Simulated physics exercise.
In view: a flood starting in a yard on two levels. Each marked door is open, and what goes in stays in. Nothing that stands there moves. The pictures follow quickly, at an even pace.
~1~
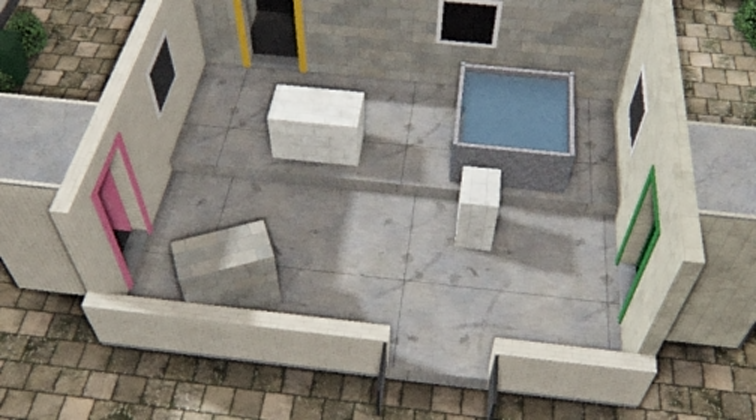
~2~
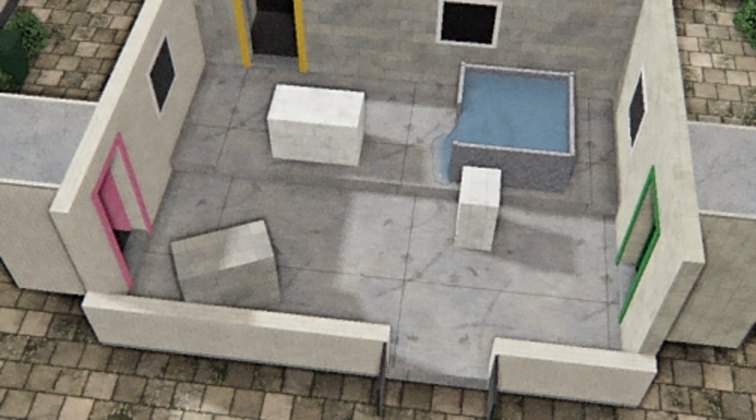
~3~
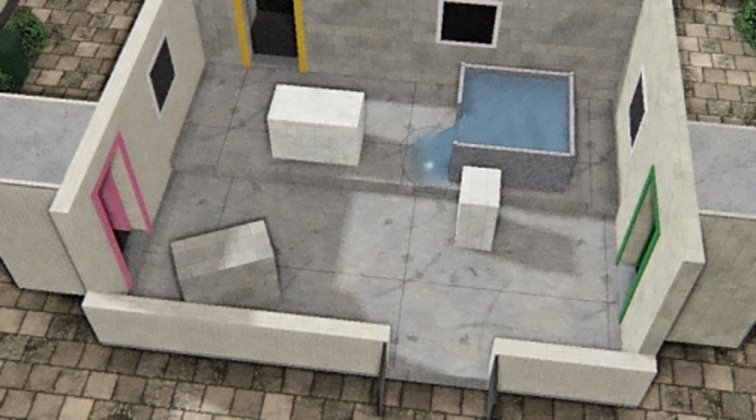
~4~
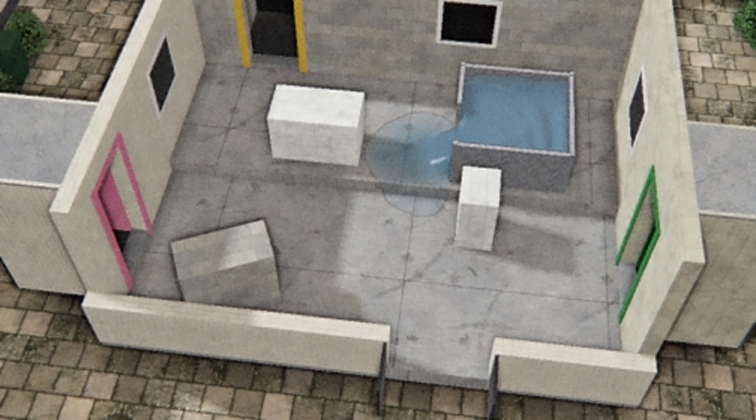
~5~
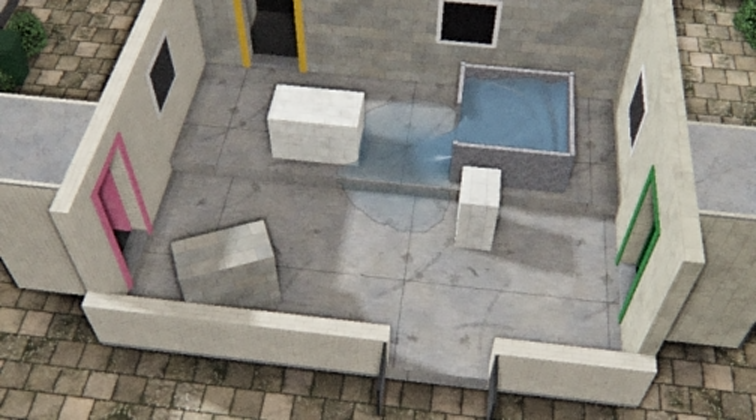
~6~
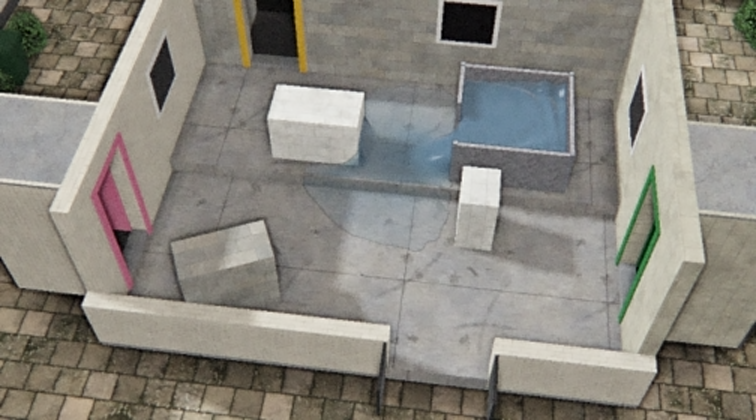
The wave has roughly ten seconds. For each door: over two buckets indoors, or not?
One by one: The green door stays under that; the yellow door stays under that; the pink door takes more than that.
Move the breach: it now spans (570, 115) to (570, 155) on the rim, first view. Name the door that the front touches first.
It is the one in green.
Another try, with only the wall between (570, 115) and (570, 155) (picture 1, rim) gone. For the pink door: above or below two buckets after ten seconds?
My reading: The pink one keeps below it.
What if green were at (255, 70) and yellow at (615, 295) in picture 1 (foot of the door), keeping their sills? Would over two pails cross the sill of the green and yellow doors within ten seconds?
One by one: Green keeps below it; yellow stays under.
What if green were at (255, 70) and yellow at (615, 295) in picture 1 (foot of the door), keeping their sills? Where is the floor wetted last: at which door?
Last comes the yellow one.
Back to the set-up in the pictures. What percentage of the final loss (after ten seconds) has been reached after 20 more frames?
Roughly 25 per cent.
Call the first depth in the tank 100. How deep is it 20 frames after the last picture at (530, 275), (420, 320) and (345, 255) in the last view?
Roughly 0, 4 and 6 per cent, in turn.
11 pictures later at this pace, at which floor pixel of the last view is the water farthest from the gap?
Roughly at (119, 320).
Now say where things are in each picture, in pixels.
In the first picture, the open tank at (515, 111) is whole and still.
In the second picture, the front is at (448, 183), out from the gap at (456, 149).
In the third picture, water pours out at (456, 149) and has run to (408, 142).
In the fourth picture, the front is at (371, 144), out from the gap at (456, 150).
In the fifth picture, the front is at (343, 175), out from the gap at (456, 150).
In the sixth picture, water pours out at (456, 150) and has run to (309, 174).
A moment on, water covers 30 % of the floor; the green door not reached, the yellow door wet at the sill, nothing in, the pink door not reached.
Next, water covers 50 % of the floor; the green door not reached, the yellow door wet at the sill, nothing in, the pink door wet at the sill, nothing in.
Then, water covers 65 % of the floor; the green door not reached, the yellow door under two buckets in, the pink door over two buckets in.
Later, water covers 85 % of the floor; the green door wet at the sill, nothing in, the yellow door under two buckets in, the pink door far over two buckets in.
In the end, water covers 95 % of the floor; the green door wet at the sill, nothing in, the yellow door under two buckets in, the pink door far over two buckets in.
